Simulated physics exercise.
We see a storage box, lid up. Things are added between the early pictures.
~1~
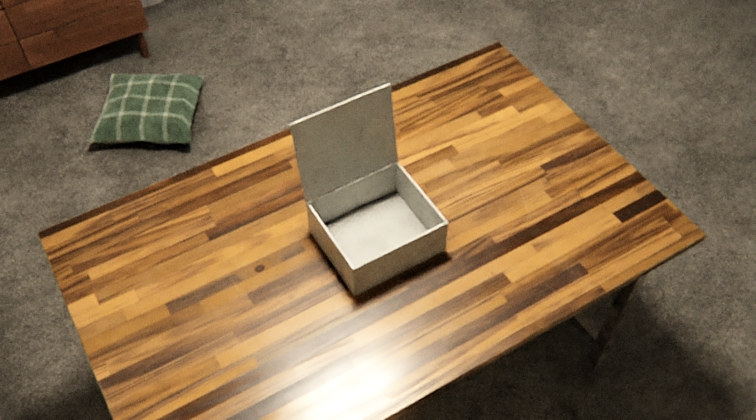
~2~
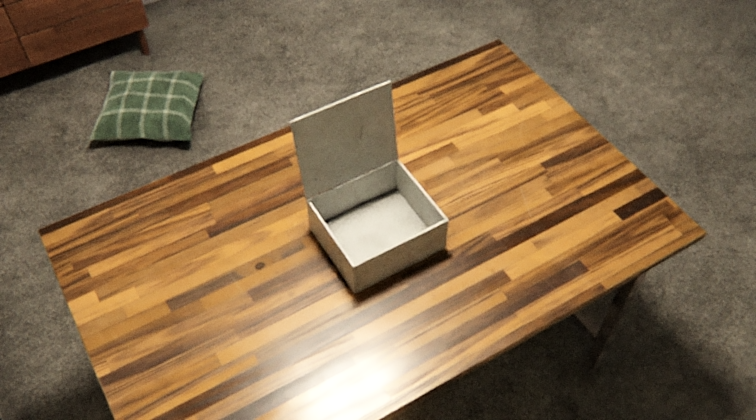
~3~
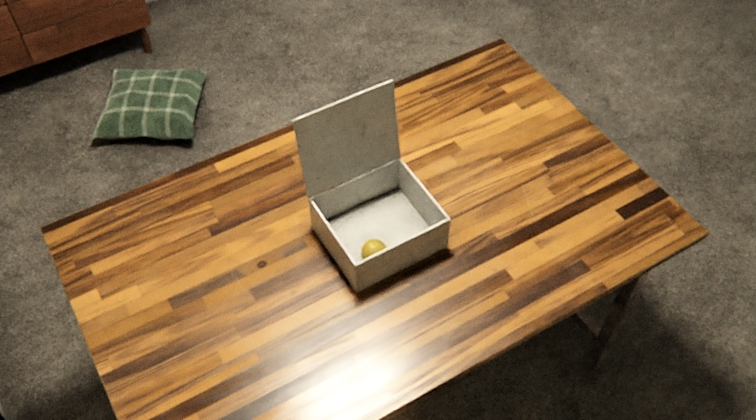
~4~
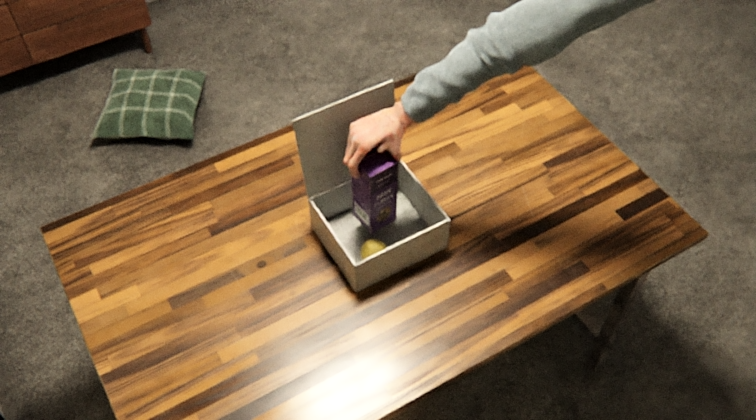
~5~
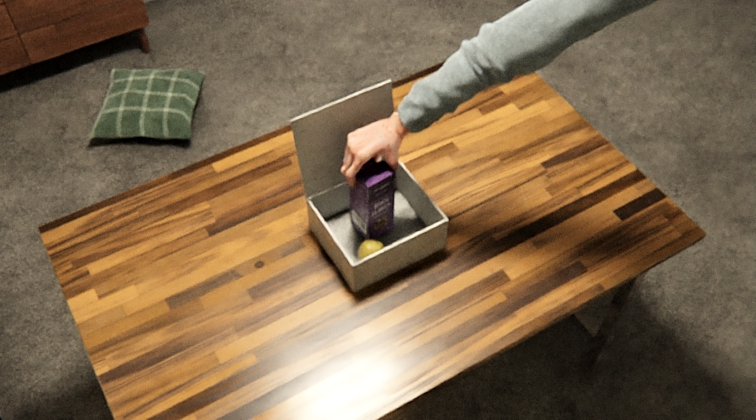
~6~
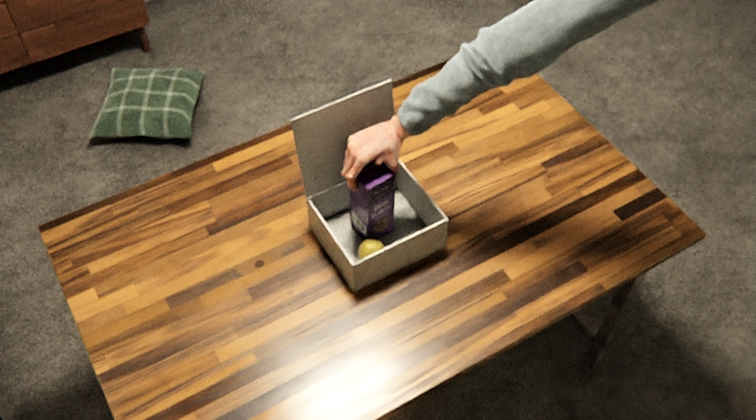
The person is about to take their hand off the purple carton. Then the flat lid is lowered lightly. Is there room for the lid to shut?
Outcome: The lid stays ajar.
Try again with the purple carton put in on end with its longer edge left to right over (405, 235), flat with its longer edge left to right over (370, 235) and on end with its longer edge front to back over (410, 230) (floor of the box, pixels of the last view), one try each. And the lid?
In the first case it will not close; in the second case it closes; in the third case it will not close.
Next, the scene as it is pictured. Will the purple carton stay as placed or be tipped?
The purple carton stays as placed.
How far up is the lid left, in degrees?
About 65°.
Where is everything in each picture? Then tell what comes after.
In the first picture, the last thing is not in view yet.
In the second picture, the last thing is not in view yet.
In the third picture, the last thing is not in view yet.
The fourth picture shows on its way; purple carton (375, 190).
The fifth picture shows on its way; purple carton (372, 199).
The sixth picture shows put in, still held; purple carton (372, 201).
Then, 1.10 s after the last picture, lid starting down.
Then, 1.50 s after the last picture, lid 66° above the rim.
Then, 3.60 s after the last picture, lid 67° above the rim.
At rest, lid 67° above the rim; both in place. Seen from the same camera at the end, purple carton near (372, 201).
